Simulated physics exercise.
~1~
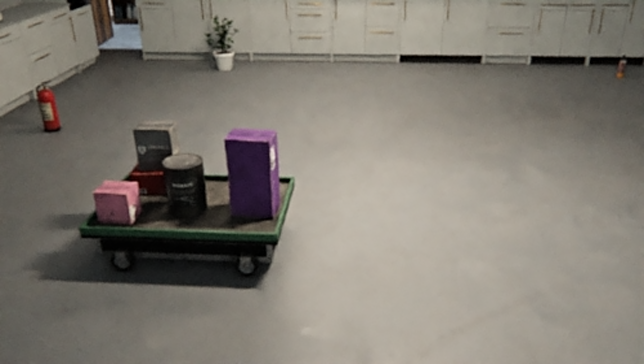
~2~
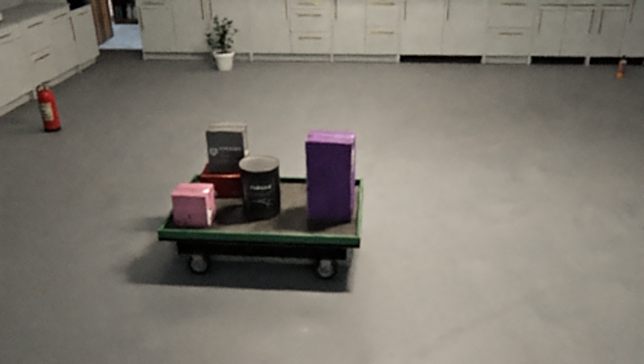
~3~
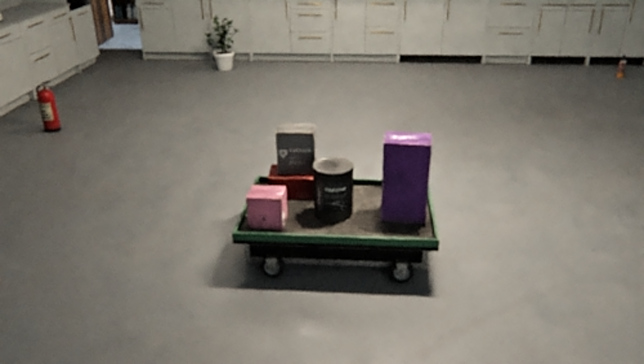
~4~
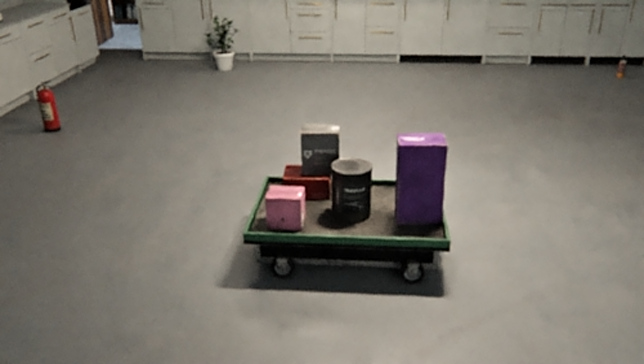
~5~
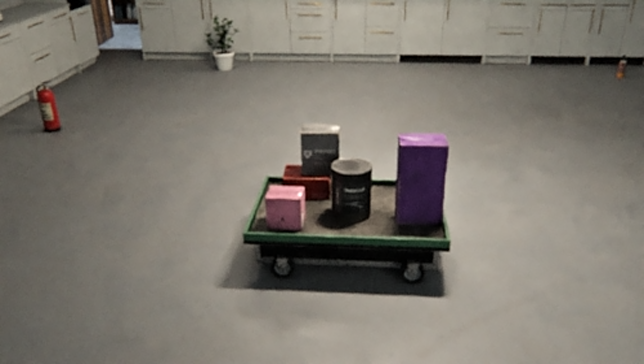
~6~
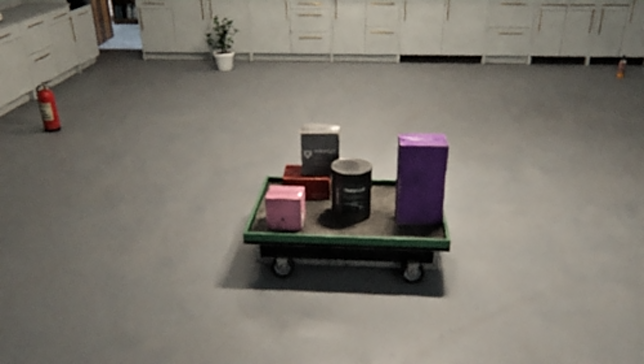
A low green-edged cart carrying a purple box, a black pail, a pink parcel, a red parcel and a grey box rolled right across the grey floor, then stopped near the middle and stayed still, with everything aboard still upright.
